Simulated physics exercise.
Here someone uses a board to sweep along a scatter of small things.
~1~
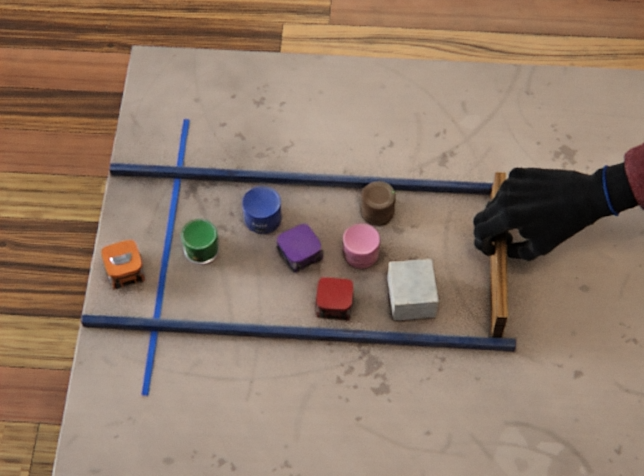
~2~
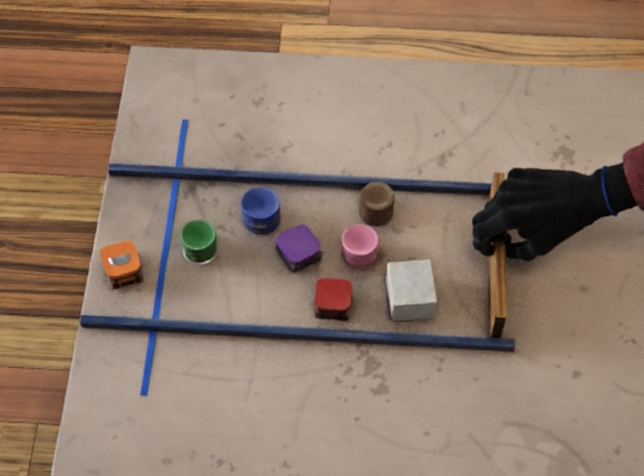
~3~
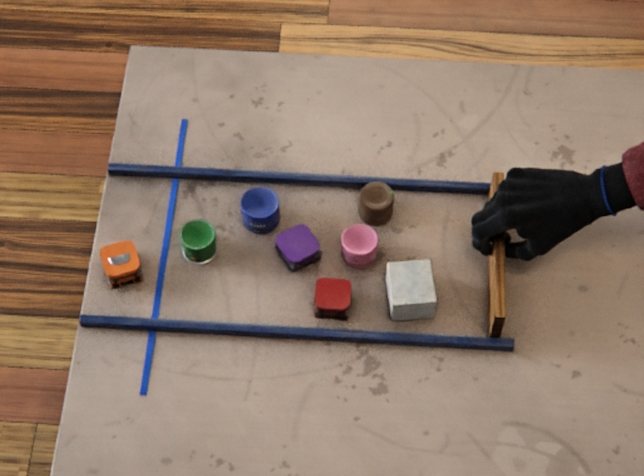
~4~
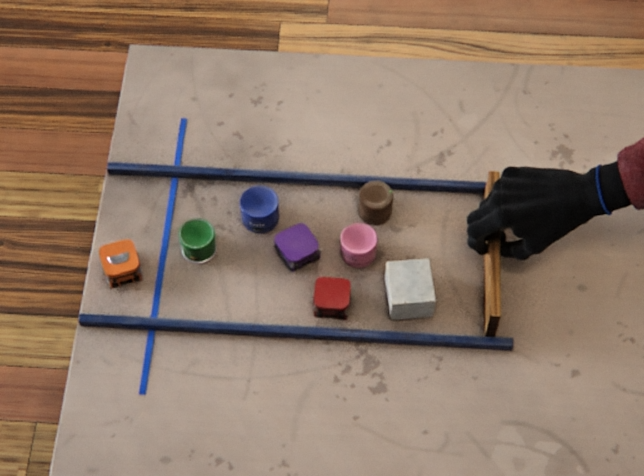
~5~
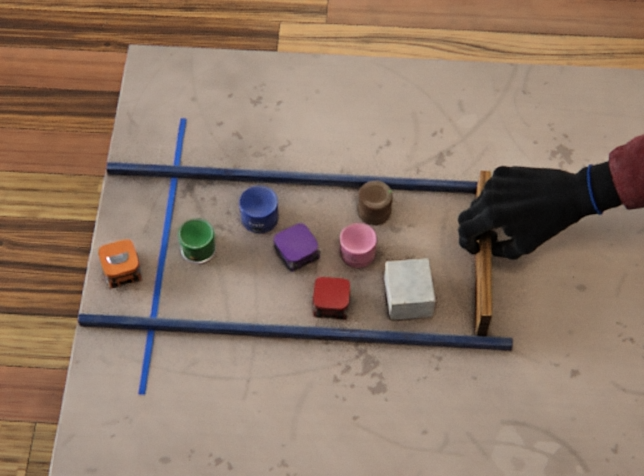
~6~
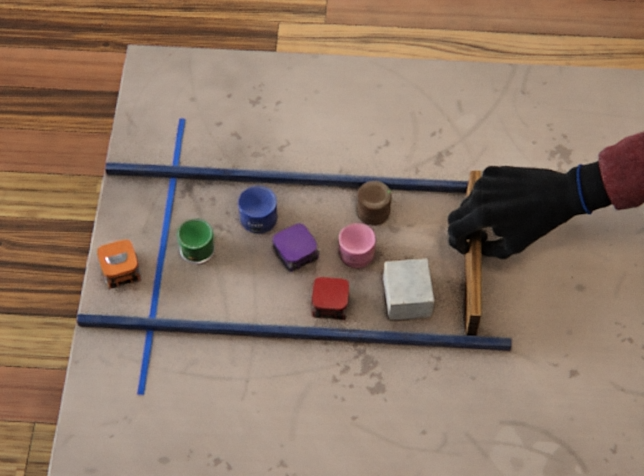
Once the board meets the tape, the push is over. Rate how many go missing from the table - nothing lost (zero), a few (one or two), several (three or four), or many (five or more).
A few, one or two.
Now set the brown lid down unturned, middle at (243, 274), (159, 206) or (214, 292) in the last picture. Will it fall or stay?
Results by place: It remains there; it remains there; it does not stay.
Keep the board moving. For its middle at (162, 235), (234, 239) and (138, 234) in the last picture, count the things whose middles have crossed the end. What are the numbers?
Per position: 2 / 0 / 4.
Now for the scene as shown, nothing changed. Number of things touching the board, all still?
3 touch it.
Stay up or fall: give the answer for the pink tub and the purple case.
The pink tub stays put, and the purple case stays put.
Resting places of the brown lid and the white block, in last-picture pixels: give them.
The brown lid at (153, 186), the white block at (135, 273).
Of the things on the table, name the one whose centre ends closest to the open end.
Foremost: The red case.
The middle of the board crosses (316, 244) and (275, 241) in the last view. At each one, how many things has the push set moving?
The number moved is 5 and then 7.
Early on, none off yet; orange case at rest near (119, 264); green tin at rest near (196, 241); blue tub at rest near (258, 210).
A while later, none off yet; orange case at rest near (119, 264); green tin travelled a little near (175, 240); blue tub travelled about its own width near (220, 210).
Finally, the number that fall off is one or two; lost, green tin and orange case.
